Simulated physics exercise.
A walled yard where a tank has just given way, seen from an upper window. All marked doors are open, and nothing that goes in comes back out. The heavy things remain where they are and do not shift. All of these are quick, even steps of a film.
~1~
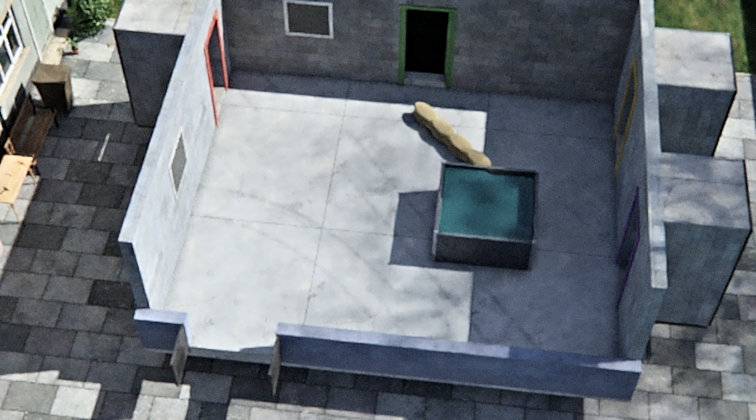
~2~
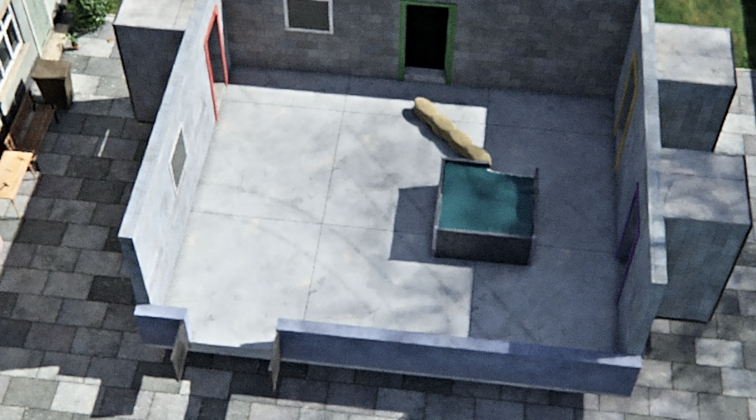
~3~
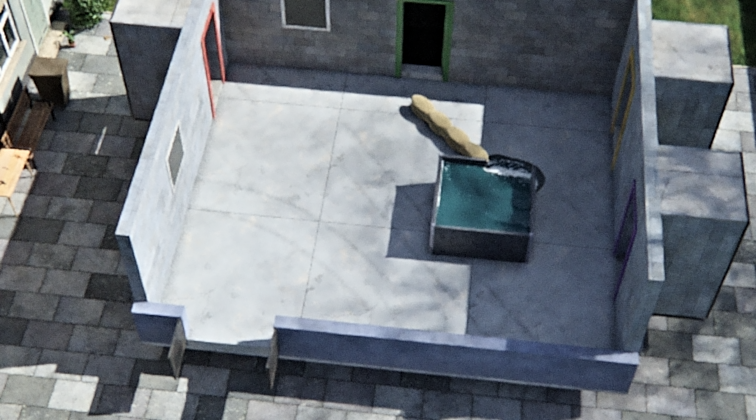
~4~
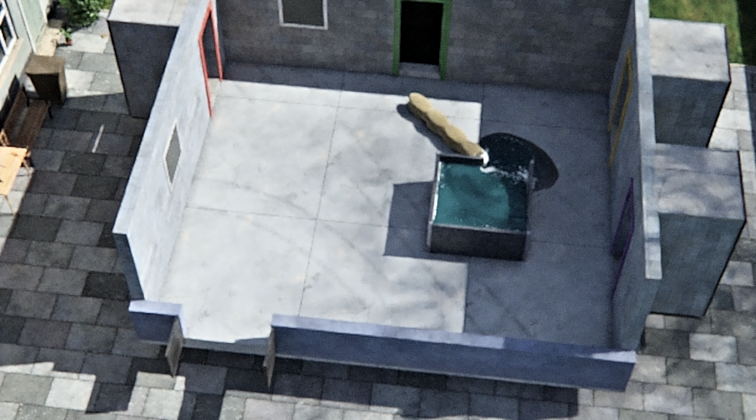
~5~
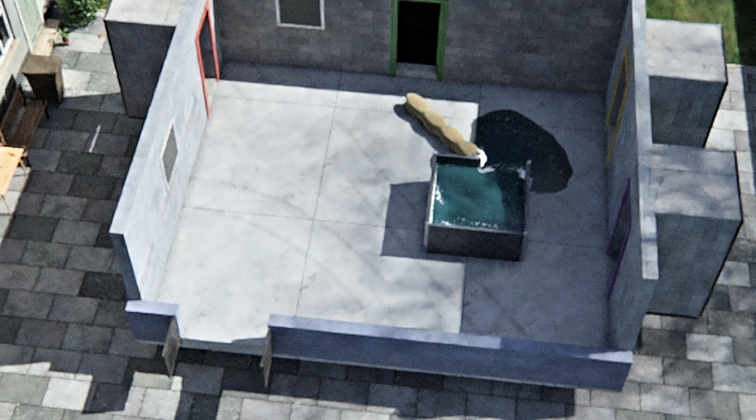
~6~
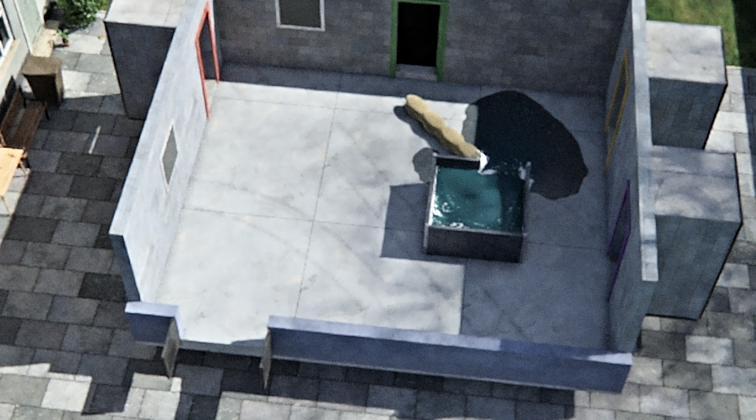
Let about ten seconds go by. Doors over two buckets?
In order: The purple door sees no more than two buckets come in. The yellow door sees no more than two buckets come in. The green door sees no more than two buckets come in. The red door sees no more than two buckets come in.
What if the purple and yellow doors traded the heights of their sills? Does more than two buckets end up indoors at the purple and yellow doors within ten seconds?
Purple: Falls short; yellow: Exceeds the limit.
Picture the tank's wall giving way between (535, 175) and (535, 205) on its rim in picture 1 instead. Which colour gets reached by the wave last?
Door marked red.
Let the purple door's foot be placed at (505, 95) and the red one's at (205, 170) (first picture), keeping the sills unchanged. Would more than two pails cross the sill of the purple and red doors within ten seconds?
Purple: Exceeds the limit. Red: Falls short.
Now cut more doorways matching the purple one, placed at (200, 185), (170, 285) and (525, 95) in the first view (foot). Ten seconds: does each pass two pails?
As listed: Is under, lets less in, floods.
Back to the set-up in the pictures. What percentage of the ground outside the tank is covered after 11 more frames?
Estimate: Near 20 %.
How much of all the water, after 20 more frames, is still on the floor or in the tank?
Near 100 in a hundred.
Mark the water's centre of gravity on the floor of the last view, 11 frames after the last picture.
It is around (497, 168).
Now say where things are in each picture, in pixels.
In the first frame, the open tank at (487, 204) is whole and still.
In the second frame, the front is at a hidden place, out from the gap on the open tank's far side.
In the third frame, the front is at (493, 158), out from the gap on the open tank's far side.
In the fourth frame, water pours out on the open tank's far side and has run to (501, 135).
In the fifth frame, water pours out on the open tank's far side and has run to (511, 113).
In the sixth frame, water pours out on the open tank's far side and has run to (517, 95).
A moment on, water covers 15 % of the floor; the purple door not reached, the yellow door wet at the sill, nothing in, the green door not reached, the red door not reached.
Next, water covers 20 % of the floor; the purple door not reached, the yellow door wet at the sill, nothing in, the green door wet at the sill, nothing in, the red door not reached.
Then, water covers 30 % of the floor; the purple door not reached, the yellow door wet at the sill, nothing in, the green door wet at the sill, nothing in, the red door not reached.
Later, water covers 55 % of the floor; the purple door wet at the sill, nothing in, the yellow door wet at the sill, nothing in, the green door wet at the sill, nothing in, the red door wet at the sill, nothing in.
In the end, water covers 80 % of the floor; the purple door wet at the sill, nothing in, the yellow door wet at the sill, nothing in, the green door wet at the sill, nothing in, the red door wet at the sill, nothing in.
